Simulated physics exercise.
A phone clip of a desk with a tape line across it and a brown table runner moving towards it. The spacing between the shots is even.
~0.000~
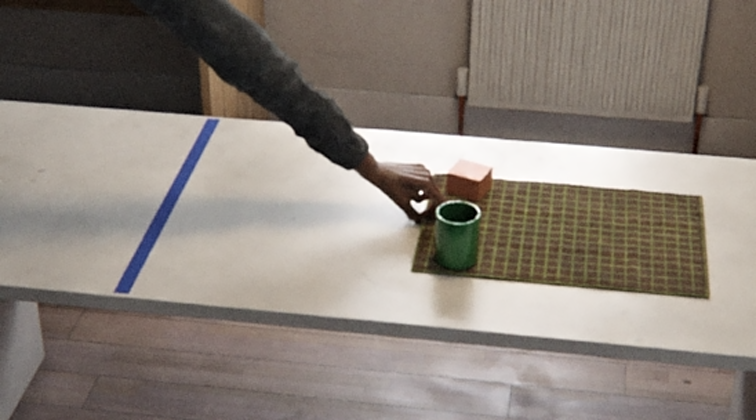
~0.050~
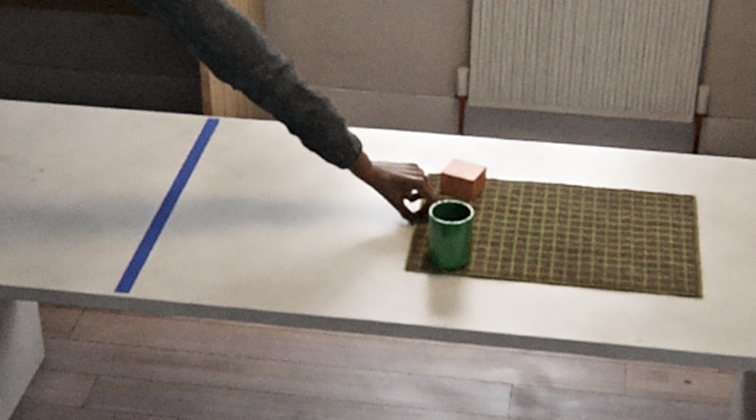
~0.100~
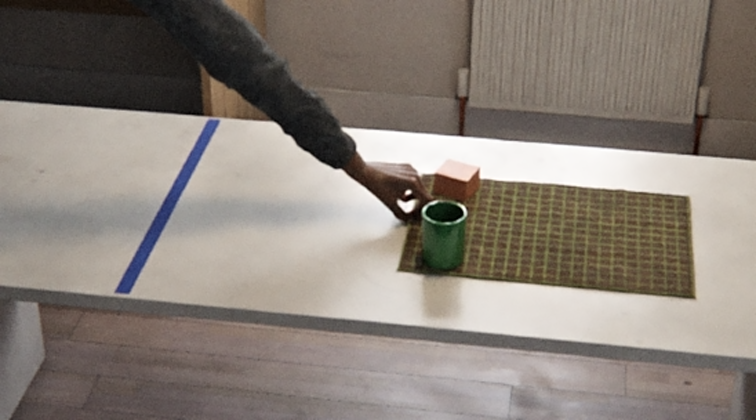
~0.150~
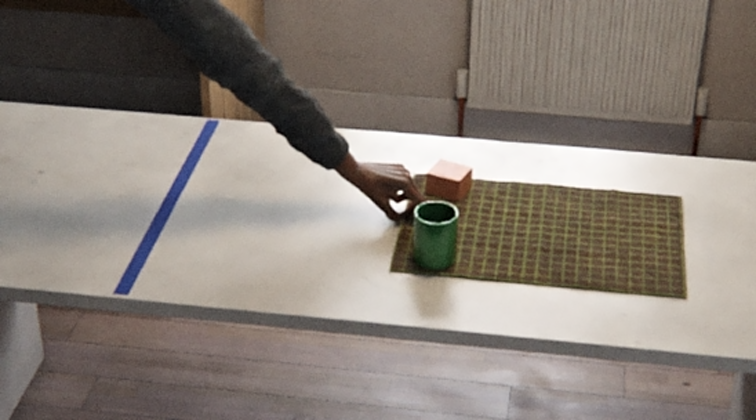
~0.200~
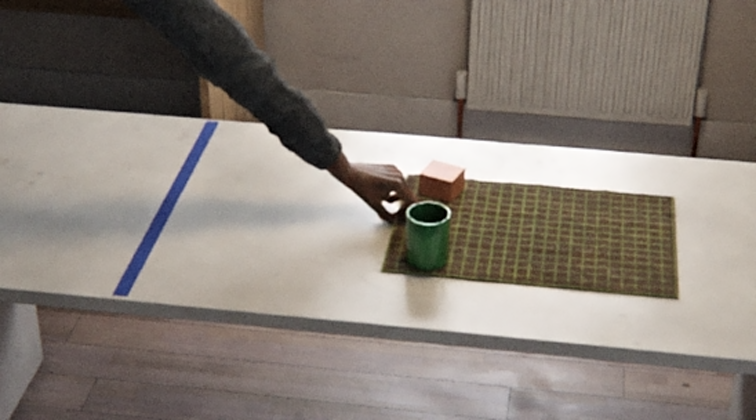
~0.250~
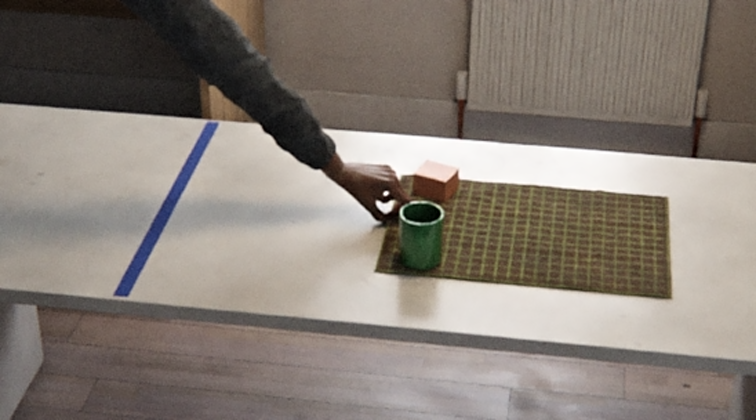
At the start, a hand grips the left edge of a brown checked table runner on a white desk, with a green mug and an orange block on it. The hand then draws the runner a short way left towards the blue tape line, and the mug and block ride along with it.
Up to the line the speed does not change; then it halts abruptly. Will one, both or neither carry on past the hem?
Result: The green mug stays, the orange block stays.
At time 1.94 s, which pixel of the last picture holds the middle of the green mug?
By that time: (192, 216).
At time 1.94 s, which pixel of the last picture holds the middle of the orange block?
Look around (225, 163) in the last picture.
After 1.83 s, hem at the tape; green mug on the cloth near (200, 217); orange block on the cloth near (232, 164).
After 1.94 s, hem at the tape; green mug on the cloth near (192, 216); orange block on the cloth near (225, 163).
In the end, hem at the tape; green mug on the cloth near (192, 216); orange block on the cloth near (225, 163). The green mug keeps its seat and the orange block stays on the cloth.
